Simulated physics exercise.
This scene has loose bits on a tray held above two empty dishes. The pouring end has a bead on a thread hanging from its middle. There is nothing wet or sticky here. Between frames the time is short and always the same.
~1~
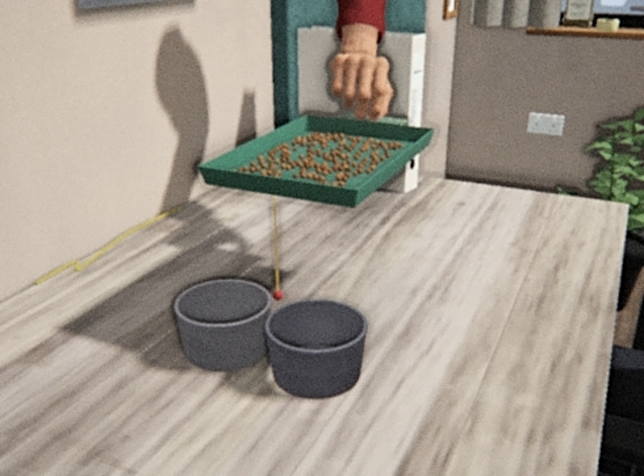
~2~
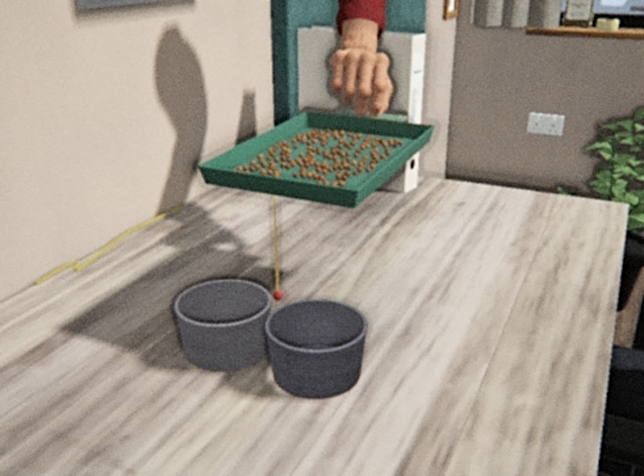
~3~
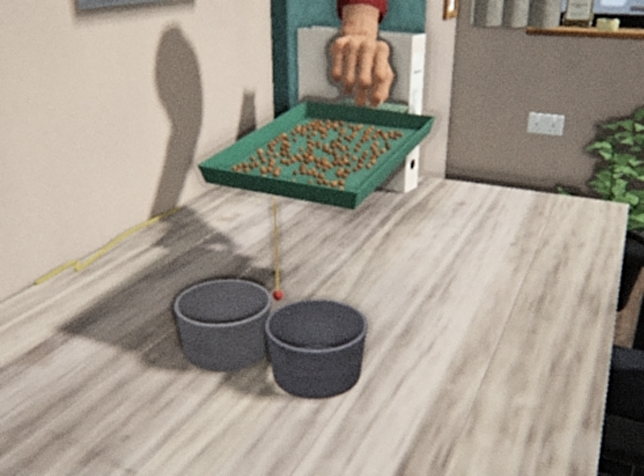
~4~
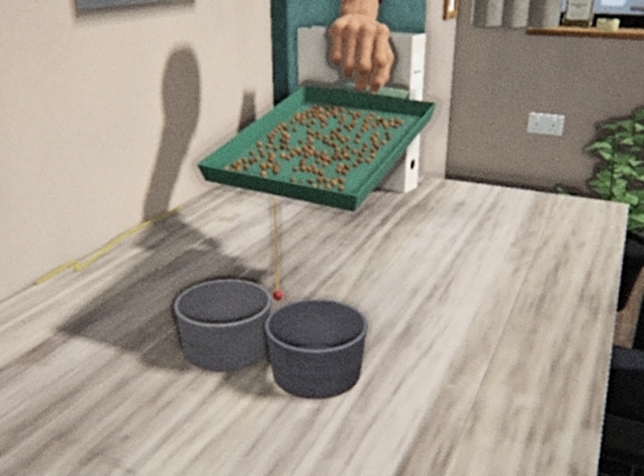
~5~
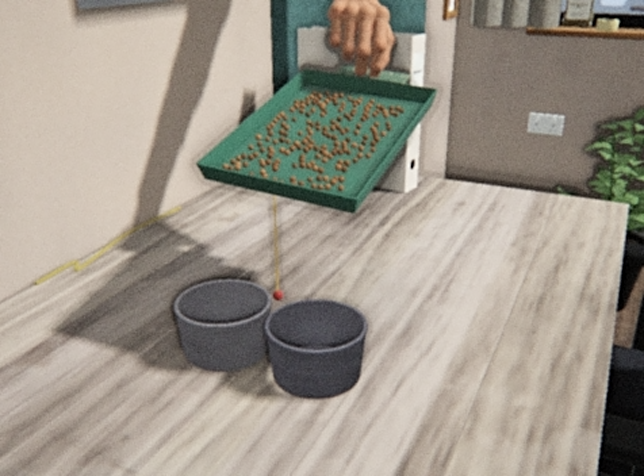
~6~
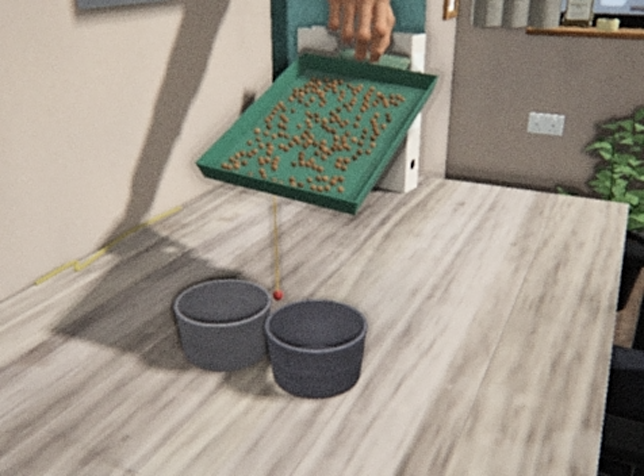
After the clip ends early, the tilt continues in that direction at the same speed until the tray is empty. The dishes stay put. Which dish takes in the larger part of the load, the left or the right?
More pours into the right one.
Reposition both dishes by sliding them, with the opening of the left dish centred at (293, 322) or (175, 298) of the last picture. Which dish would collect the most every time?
First try: The leftmost dish. Second try: The rightmost dish.
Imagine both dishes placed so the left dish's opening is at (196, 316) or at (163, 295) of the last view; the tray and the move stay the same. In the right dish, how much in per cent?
Around 70 and then 10 per cent.
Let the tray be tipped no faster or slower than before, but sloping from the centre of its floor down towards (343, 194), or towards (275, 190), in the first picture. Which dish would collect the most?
First case: The dish at right. Second case: The dish at left.
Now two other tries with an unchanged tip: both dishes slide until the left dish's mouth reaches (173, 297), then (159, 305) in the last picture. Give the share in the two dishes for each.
Close to 20 per cent, followed by close to 30 per cent.
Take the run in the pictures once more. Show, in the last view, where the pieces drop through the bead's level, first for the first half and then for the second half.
At (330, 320) for the first part, then at (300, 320) for the others.
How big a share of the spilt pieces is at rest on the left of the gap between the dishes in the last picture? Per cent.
Near 50 in a hundred.
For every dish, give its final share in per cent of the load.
The share is 0 per cent in the left dish and 70 per cent in the right dish.
Shortly afterwards, tray tipped steeply; the bulk on the tray; only a few outside both; a little in the air.
Next, tray tipped past a quarter turn; near half on the tray; near a quarter in the right dish; a little outside both; near a quarter in the air.
Some moments later, tray tipped past a quarter turn; near two thirds in the right dish; near a third outside both.
In the end, tray tipped past a quarter turn; near two thirds in the right dish; none at all in the left dish; near a third outside both.
